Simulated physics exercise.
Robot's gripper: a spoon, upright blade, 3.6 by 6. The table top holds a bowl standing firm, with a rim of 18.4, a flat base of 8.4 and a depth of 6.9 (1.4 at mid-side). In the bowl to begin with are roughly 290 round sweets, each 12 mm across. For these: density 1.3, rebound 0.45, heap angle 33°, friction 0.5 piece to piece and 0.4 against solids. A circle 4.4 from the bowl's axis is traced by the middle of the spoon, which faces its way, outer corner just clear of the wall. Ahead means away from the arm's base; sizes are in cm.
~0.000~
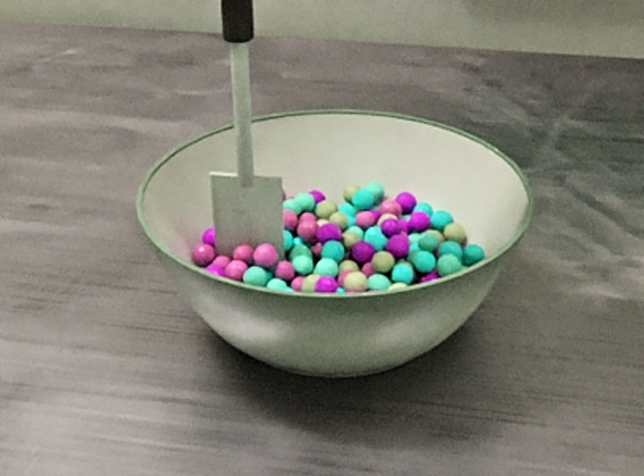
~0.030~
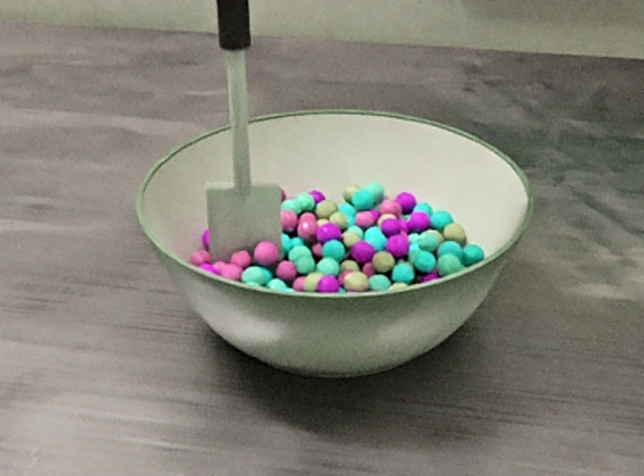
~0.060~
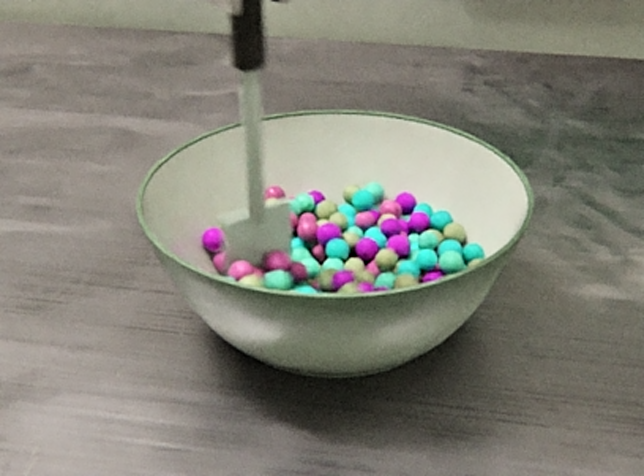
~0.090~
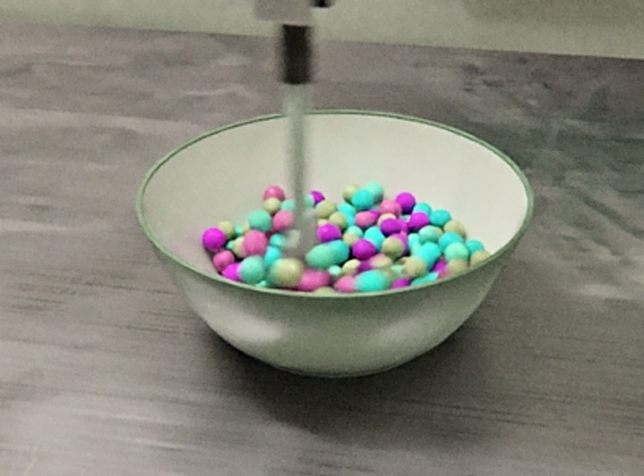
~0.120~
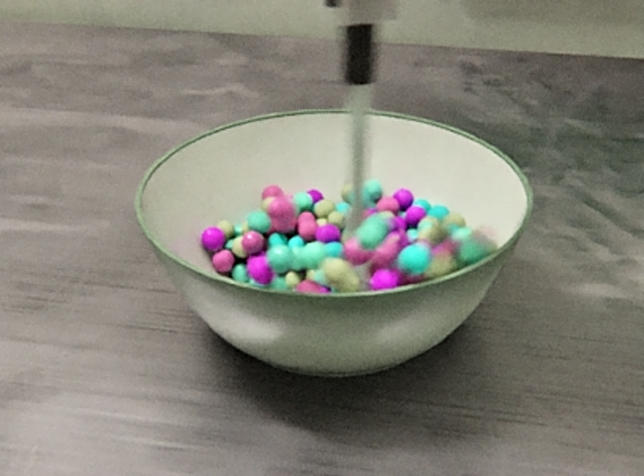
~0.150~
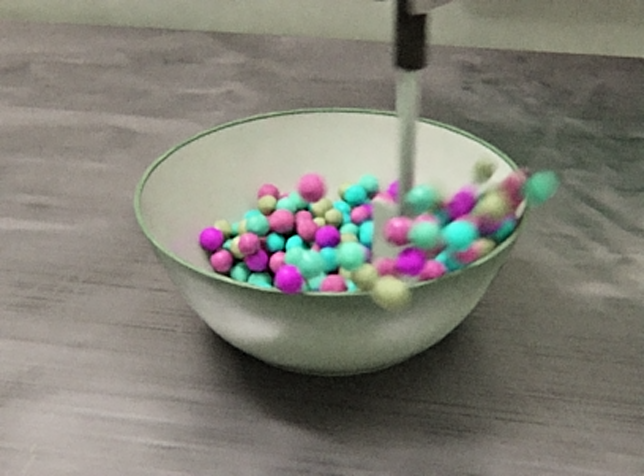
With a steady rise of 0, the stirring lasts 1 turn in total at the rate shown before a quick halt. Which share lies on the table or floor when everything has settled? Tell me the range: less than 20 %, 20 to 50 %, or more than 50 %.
It falls in the range 20 to 50 %.
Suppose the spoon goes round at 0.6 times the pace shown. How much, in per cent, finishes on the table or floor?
It would come to around 10 percent.
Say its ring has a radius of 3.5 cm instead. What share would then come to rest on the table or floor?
Then some 20 percent.
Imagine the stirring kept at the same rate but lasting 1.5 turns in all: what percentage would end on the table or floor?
Roughly 35 per cent.
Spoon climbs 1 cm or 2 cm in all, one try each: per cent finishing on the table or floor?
Around 25 percent, then 25 percent.
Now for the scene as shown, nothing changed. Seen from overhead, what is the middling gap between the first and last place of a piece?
Around 9 cm.
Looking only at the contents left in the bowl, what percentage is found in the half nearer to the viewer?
I'd say around 65 per cent.
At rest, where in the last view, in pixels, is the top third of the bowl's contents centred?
I'd put it at about (263, 298).
After 0.22 s, 225° round, highest piece 12 above the table; 263 in the bowl, 28 in flight or on the tool.
After 0.28 s, 300° round, highest piece 12 above the table; 235 in the bowl, 4 on the table or floor, 52 in flight or on the tool.
After 0.51 s, 0° round, highest piece 6 above the table; 205 in the bowl, 85 on the table or floor, 1 in flight or on the tool.
After 1.21 s, 0° round, highest piece 6 above the table; 205 in the bowl, 86 on the table or floor.
At rest, 205 in the bowl, 86 on the table or floor. That is 30 % on the table or floor.
